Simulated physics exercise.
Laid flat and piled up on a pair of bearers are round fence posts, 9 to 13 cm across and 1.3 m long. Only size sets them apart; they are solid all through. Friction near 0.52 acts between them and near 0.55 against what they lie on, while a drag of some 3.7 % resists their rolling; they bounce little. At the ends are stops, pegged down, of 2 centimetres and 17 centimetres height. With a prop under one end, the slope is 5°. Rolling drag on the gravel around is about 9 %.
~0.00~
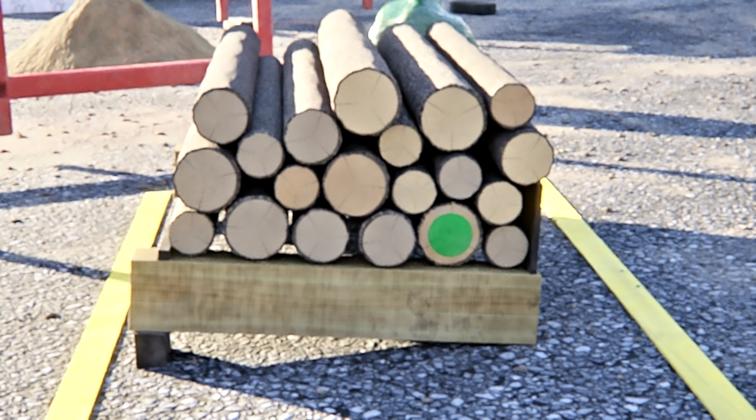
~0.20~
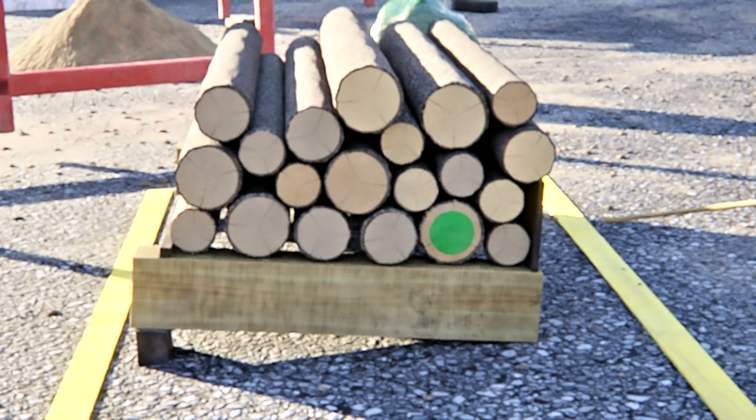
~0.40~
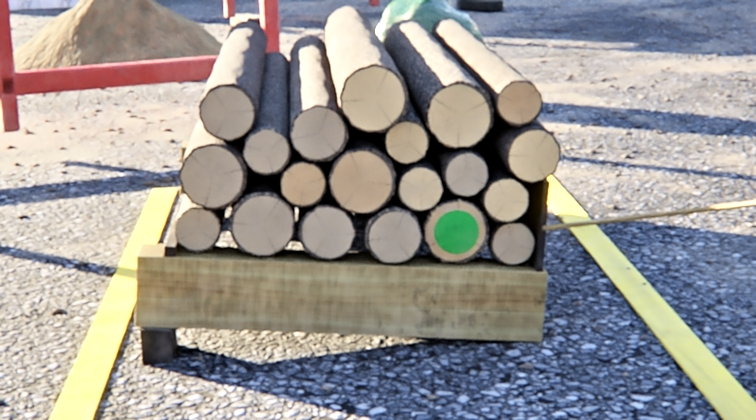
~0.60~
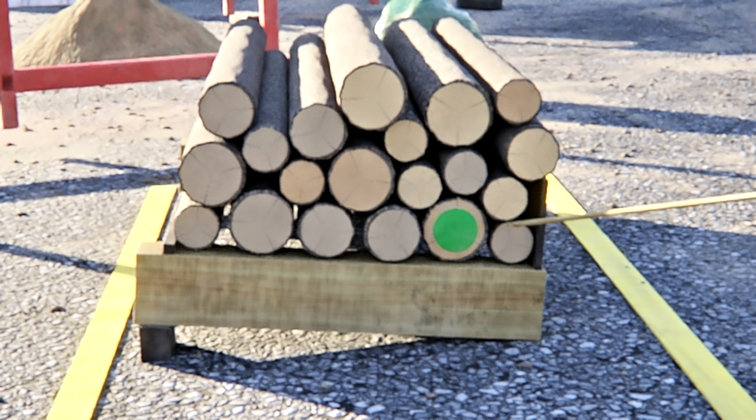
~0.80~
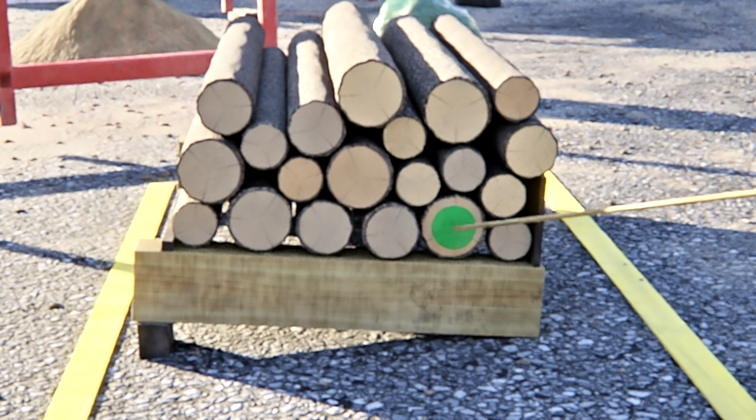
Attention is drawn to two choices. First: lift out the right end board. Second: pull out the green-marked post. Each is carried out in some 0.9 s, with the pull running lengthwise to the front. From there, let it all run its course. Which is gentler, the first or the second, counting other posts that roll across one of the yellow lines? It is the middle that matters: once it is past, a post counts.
Count says the second: 0 to 10.
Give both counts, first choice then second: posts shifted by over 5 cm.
The count is 20 for the first choice and 0 for the second.
First choice, 1.61 s in, 17 now displaced over 5 cm; 2 across the right yellow line; the one last seen at (510, 240) 28 cm right and 14 cm down.
First choice, at rest by 4.4 s, 20 moved over 5 cm; 10 across the right yellow line; the one last seen at (510, 240) rolled far off to the right; top of the pile 39 cm high, from 55 cm.
Second choice, 1.05 s in, 0 now displaced over 5 cm; not one across the yellow lines.
Second choice, at rest by 1.3 s, 0 moved over 5 cm; not one across the yellow lines; top of the pile 54 cm high, from 55 cm.
